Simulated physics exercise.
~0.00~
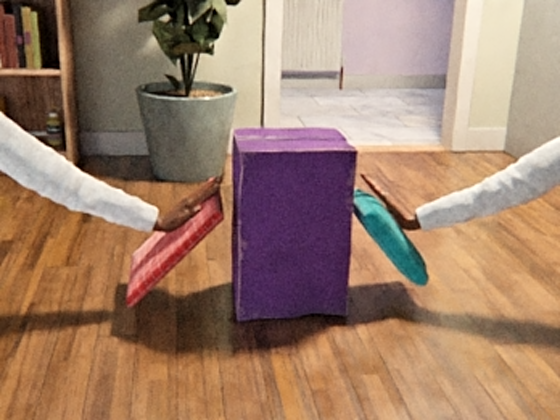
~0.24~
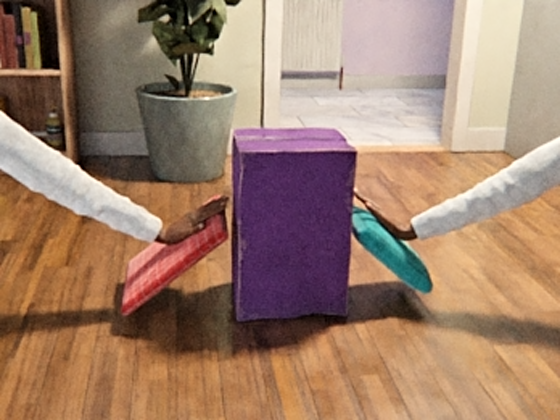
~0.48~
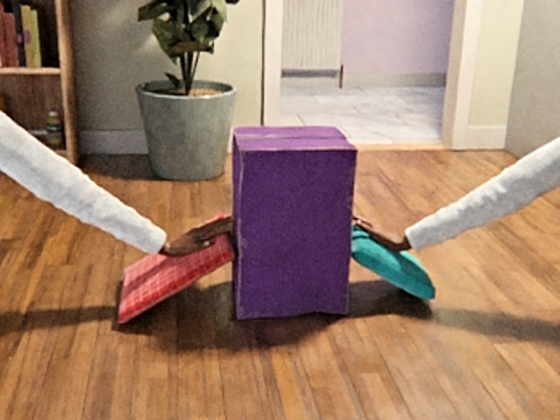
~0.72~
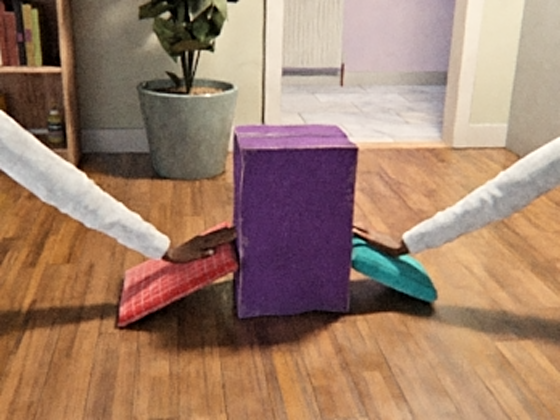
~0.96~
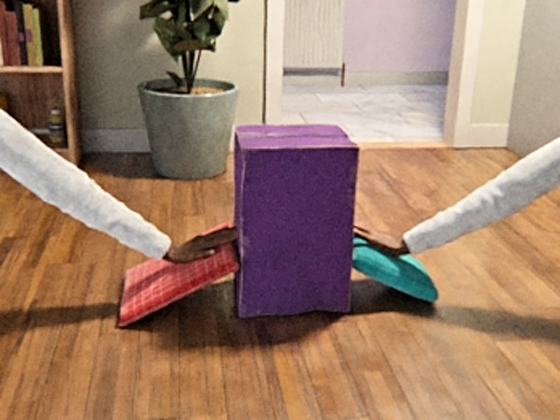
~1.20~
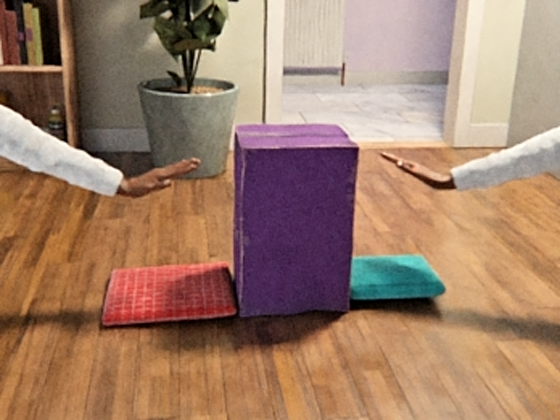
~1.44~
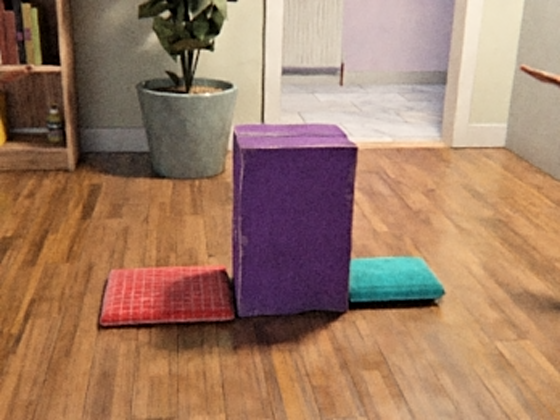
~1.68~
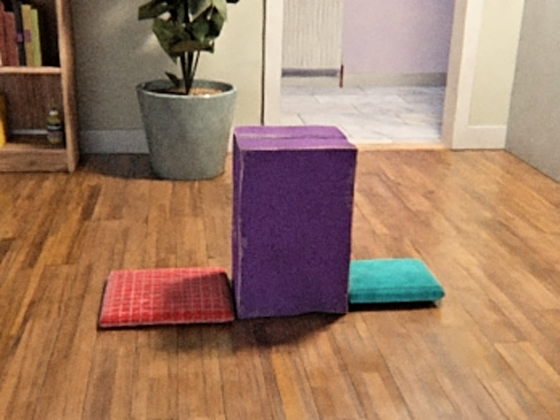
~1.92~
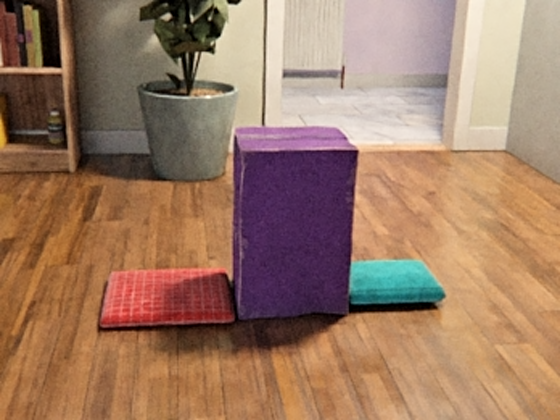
On a wooden floor, two hands lowered a red pad and a turquoise cushion against opposite sides of a purple box, then let go and drew away. Both slipped down and ended lying flat on either side of the upright box.
